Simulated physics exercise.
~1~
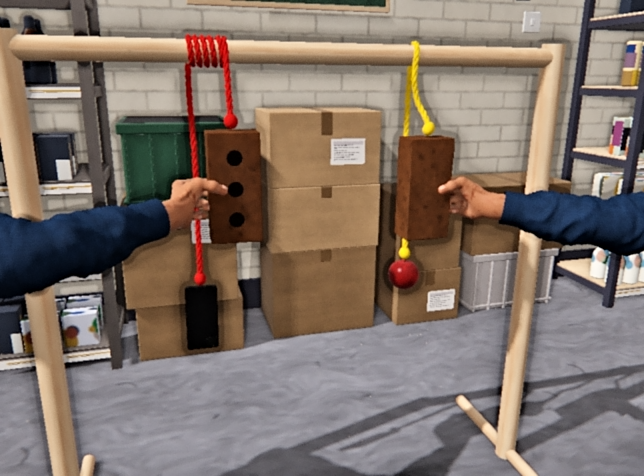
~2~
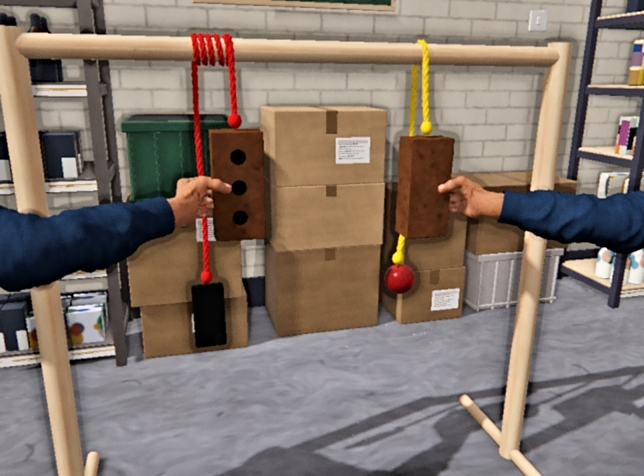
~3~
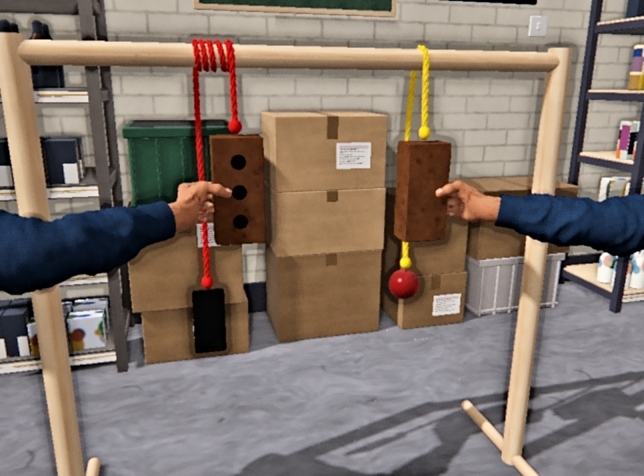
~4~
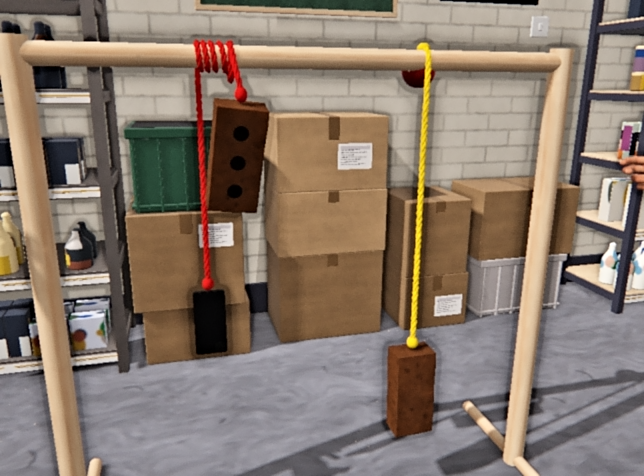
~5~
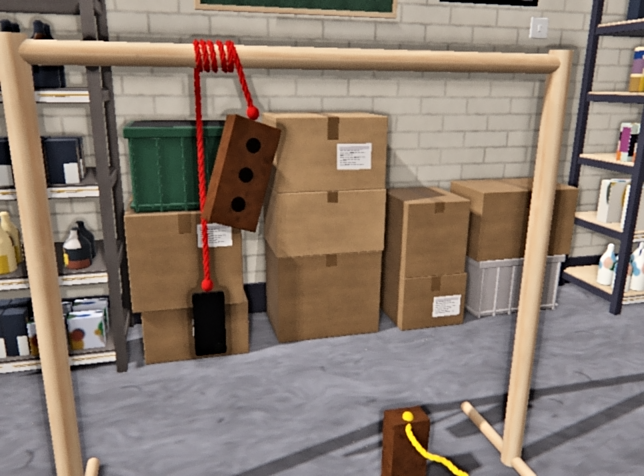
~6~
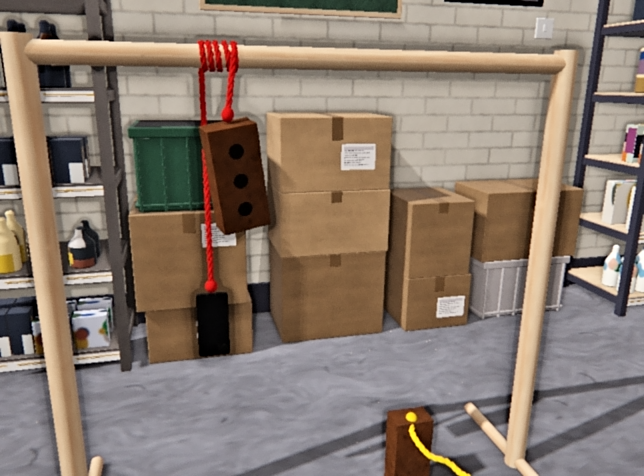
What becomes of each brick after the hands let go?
The left brick stays hanging from its red rope, which is wrapped several times around the rail. The right brick drops to the floor, pulling its yellow rope over and off the rail.
